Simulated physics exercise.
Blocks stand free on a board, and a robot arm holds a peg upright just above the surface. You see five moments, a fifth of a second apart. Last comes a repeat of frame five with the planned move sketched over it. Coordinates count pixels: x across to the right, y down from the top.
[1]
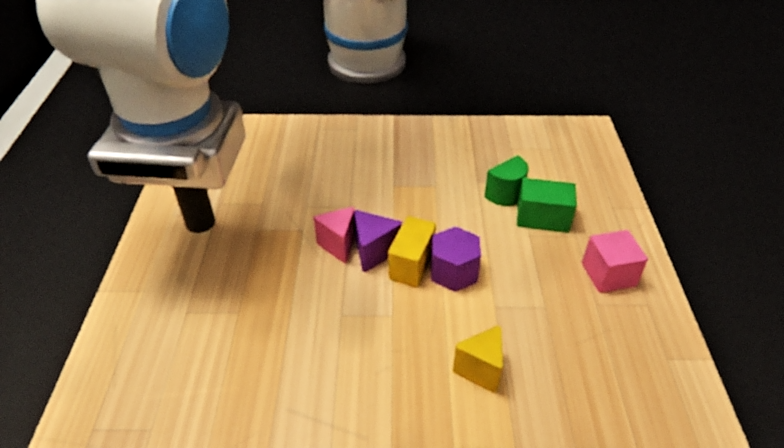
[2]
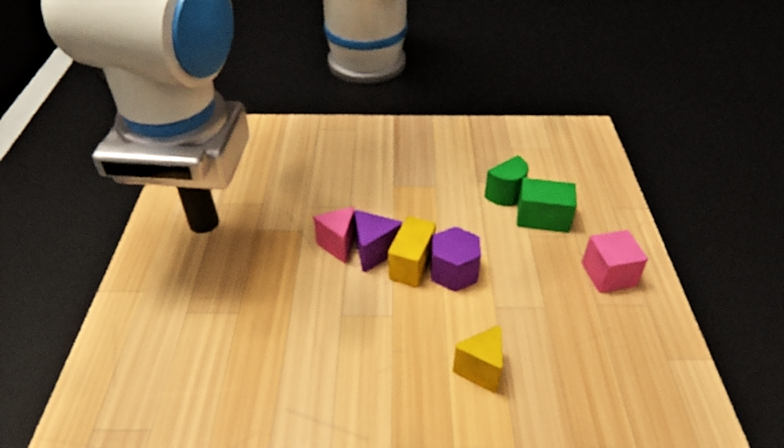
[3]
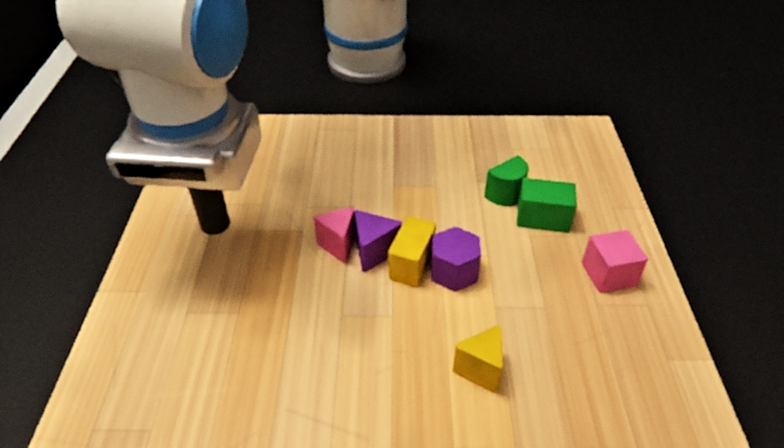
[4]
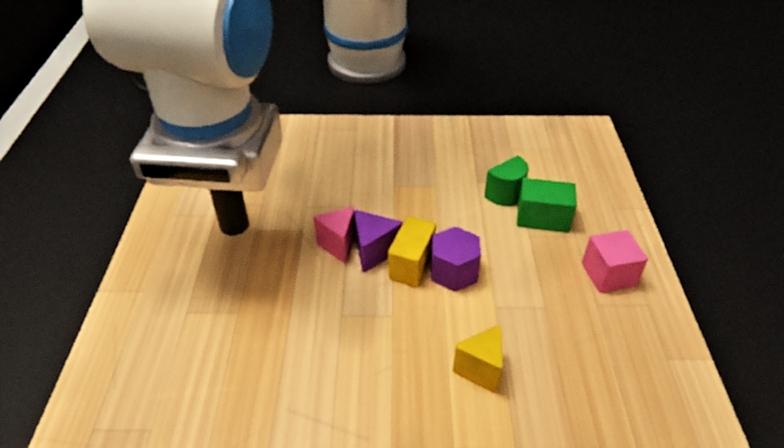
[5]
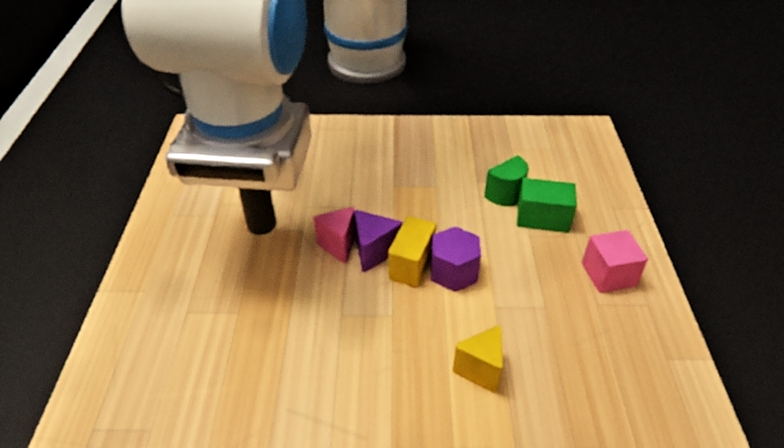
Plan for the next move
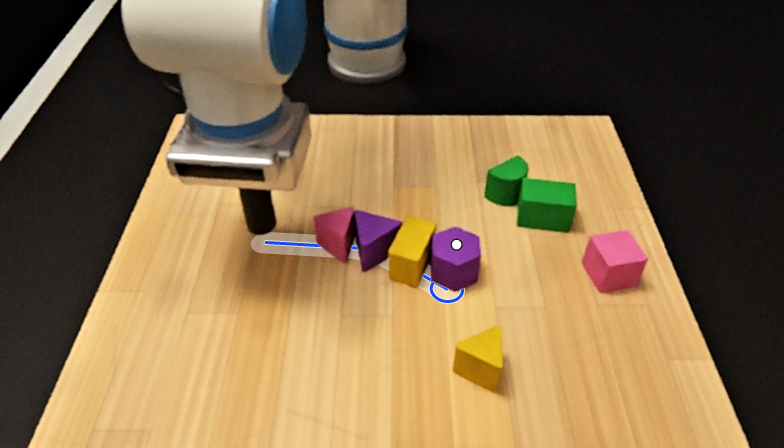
The video shows a robot arm holding a dark peg upright over a wooden board scattered with pink, purple, yellow and green blocks; the peg moves a short way right, nearing the pink three-sided block, while every block stays still.
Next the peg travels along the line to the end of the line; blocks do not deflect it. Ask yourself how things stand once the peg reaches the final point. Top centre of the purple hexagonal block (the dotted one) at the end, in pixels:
Just about (522, 255).
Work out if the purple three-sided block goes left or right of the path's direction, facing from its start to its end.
It gets pushed left.
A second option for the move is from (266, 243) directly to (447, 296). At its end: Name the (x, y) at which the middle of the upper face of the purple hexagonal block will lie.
Its top middle: (494, 232).
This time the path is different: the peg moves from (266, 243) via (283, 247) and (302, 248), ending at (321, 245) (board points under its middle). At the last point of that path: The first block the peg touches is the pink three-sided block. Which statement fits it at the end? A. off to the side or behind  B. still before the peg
Answer: B.
Path on the board, from (266, 243) through (330, 246) and (392, 258) to (447, 289); the dot is on the purple hexagonal block.
What follows on the original path. One third of the way, peg at (330, 229); pink three-sided block at (357, 208); purple three-sided block at (383, 218), turned 25° clockwise; yellow rectangle at (418, 238); purple hexagonal block at (462, 247).
Two thirds of the way, peg at (394, 241); pink three-sided block at (368, 195); purple three-sided block at (418, 210); yellow rectangle at (429, 238), turned 20° clockwise; purple hexagonal block at (472, 251).
At the end, peg at (449, 272); pink three-sided block at (368, 195); purple three-sided block at (420, 209); yellow rectangle at (482, 259), turned 35° anticlockwise; purple hexagonal block at (522, 255), turned 15° anticlockwise.
